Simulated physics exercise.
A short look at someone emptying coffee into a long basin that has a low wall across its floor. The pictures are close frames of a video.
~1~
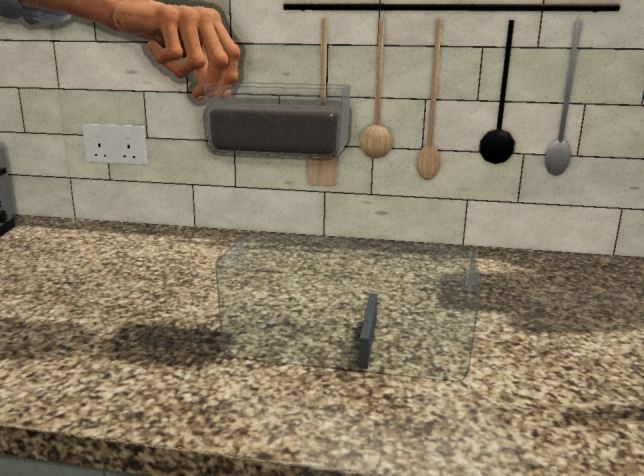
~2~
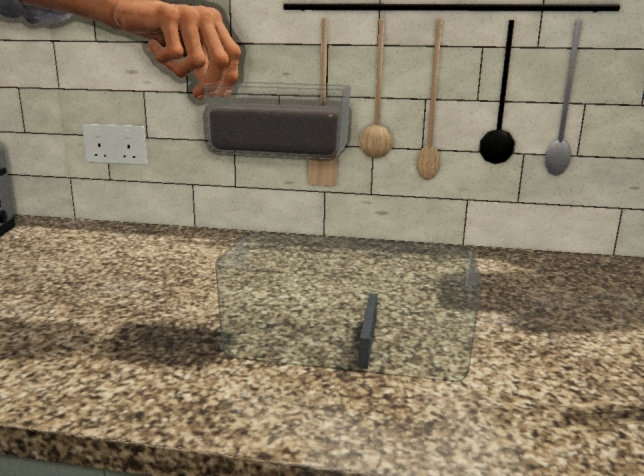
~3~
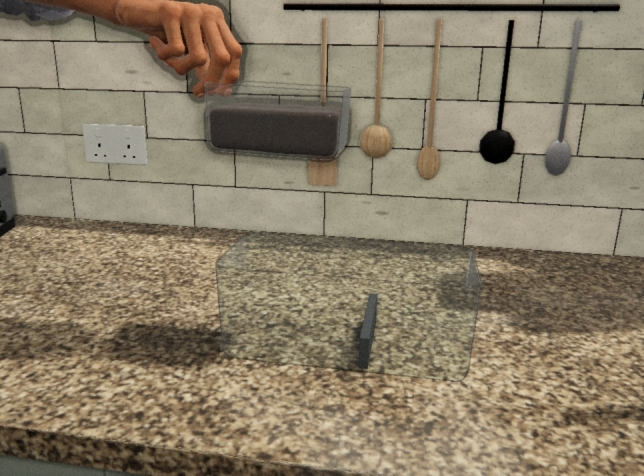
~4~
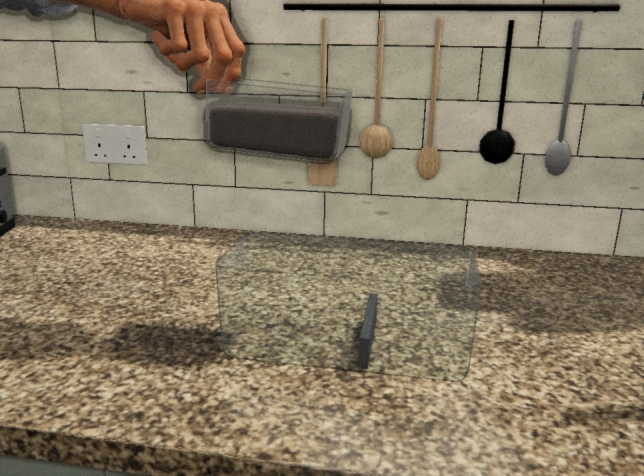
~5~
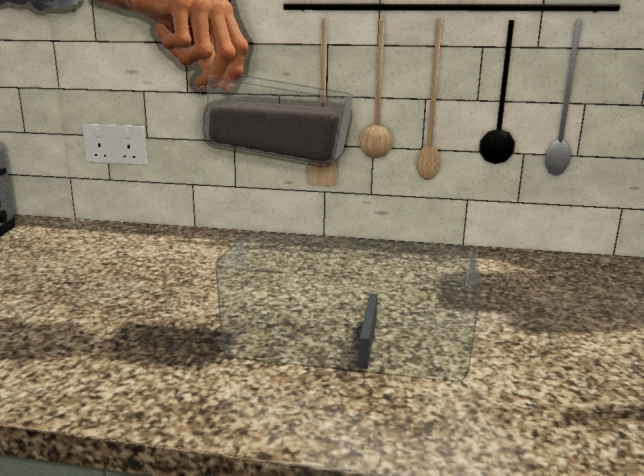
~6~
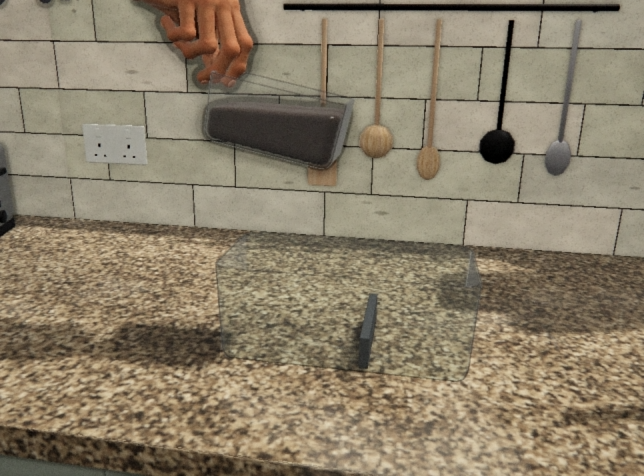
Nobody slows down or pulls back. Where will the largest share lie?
Most lies in the right-hand part.
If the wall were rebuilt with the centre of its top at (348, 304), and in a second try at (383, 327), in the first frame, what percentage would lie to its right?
In turn 80 and 50 in a hundred.
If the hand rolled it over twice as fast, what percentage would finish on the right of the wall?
It comes to 50 per cent or so.
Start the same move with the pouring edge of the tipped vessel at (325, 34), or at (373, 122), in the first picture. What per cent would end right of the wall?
First some 60, then 80 per cent.
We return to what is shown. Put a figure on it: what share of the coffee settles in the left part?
Some 35 per cent.
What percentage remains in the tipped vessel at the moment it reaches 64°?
Close to 55 per cent.
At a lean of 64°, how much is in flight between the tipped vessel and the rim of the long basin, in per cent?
About 35 per cent.
A moment on, the tilt is 64° and 53 per cent is still to pour, 1 is left of the wall and 10 right of it.
Next, the tilt is 99° and 11 per cent is still to pour, 15 is left of the wall and 63 right of it.
Then the tilt is 108° and 0 per cent is still to pour, 34 is left of the wall and 63 right of it.
Later the tilt is 108° and 0 per cent is still to pour, 35 is left of the wall and 64 right of it.
At rest 35 per cent lies left of the wall, 64 right of it and 1 outside.
